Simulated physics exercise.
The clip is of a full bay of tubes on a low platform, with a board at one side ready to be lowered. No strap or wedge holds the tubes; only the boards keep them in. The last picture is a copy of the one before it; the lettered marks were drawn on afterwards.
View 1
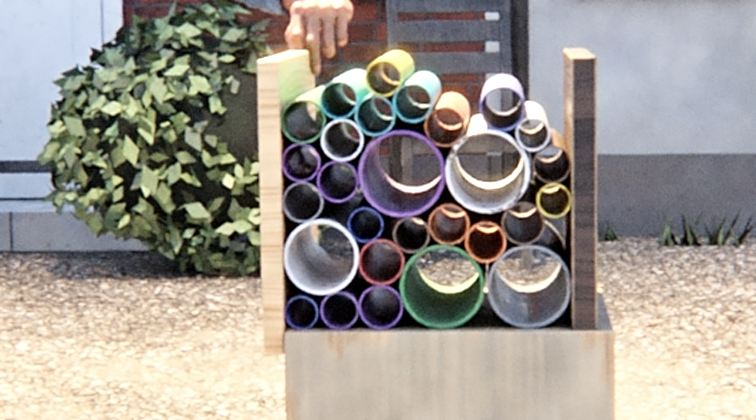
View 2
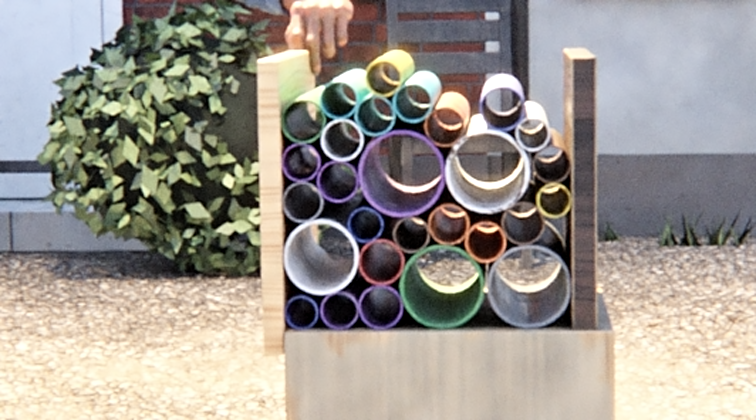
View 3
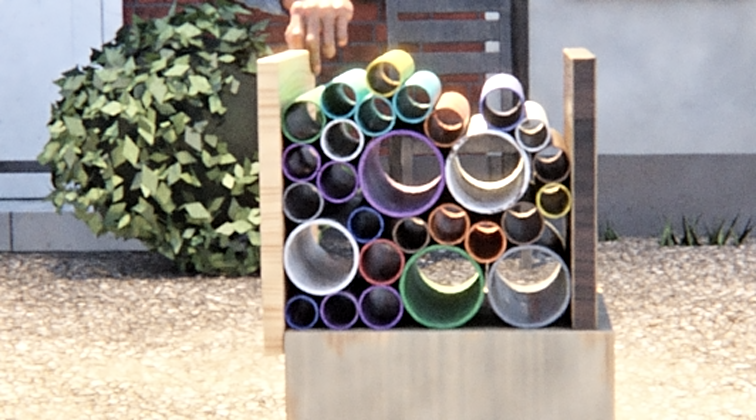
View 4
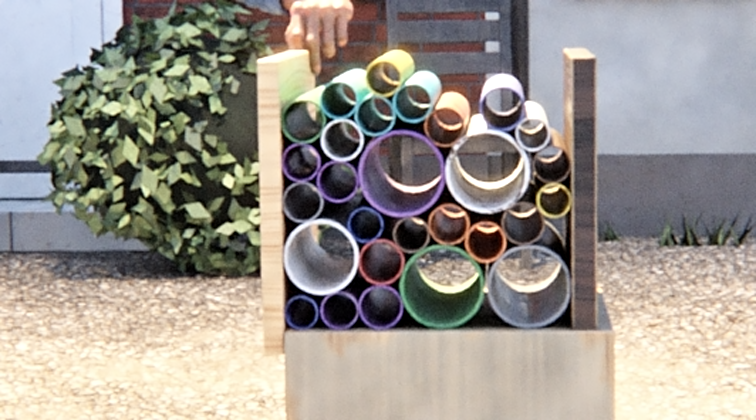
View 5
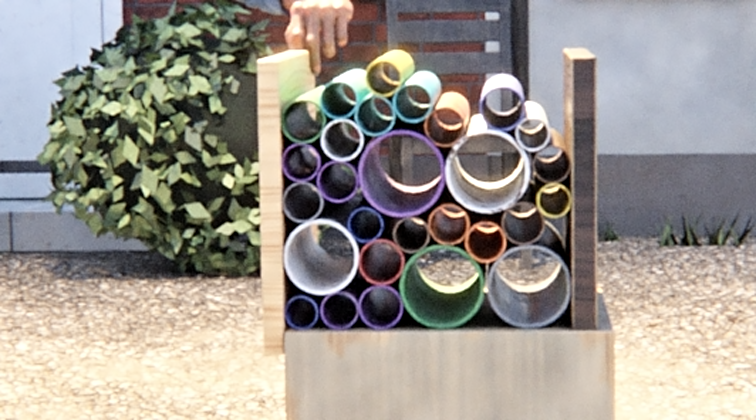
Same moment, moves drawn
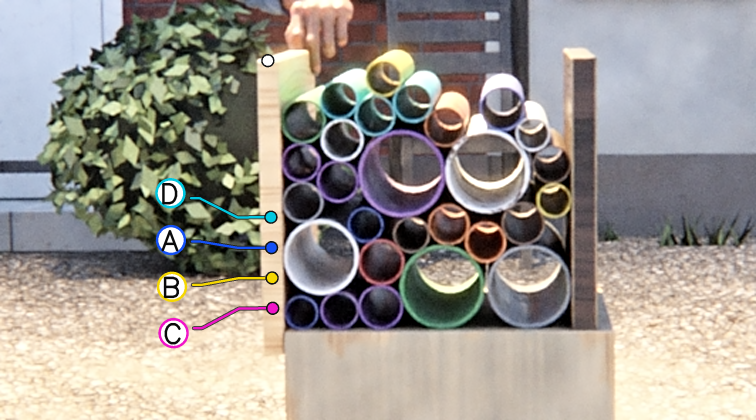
A hand rests at the top of the left board and barely moves, while the stacked tubes in purple, white, green, orange and other colours stay still between two upright boards on a low platform, beside a leafy bush.
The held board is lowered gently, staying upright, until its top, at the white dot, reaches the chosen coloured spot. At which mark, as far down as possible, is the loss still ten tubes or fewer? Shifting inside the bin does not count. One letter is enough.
It can be let down to B.
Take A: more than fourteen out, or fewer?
Fewer than fourteen.
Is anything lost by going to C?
At C: Yes.
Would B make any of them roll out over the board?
Yes, at B.
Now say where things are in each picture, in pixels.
Side board (291, 191); a blue tube (301, 313); a white tube (321, 257), in the first picture.
A white tube (321, 257); an orange tube (486, 242), in the second picture.
A white tube (488, 171); a green tube (303, 121), in the third picture.
A blue tube (502, 108); side board (291, 191), in the fourth picture.
A blue tube (301, 313); a white tube (321, 257); an orange tube (486, 242), in the fifth picture.
On the marked copy, A at (271, 248); B at (272, 278); C at (272, 308); D at (271, 217); the white dot at (268, 61).
With B. Early on, top of the board (281, 153).
Further on, top of the board (283, 257).
At the end, top of the board (284, 277), about seven out over the board.
As for the rest, A about seven out over the board; C more than ten out over the board; D about six out over the board.
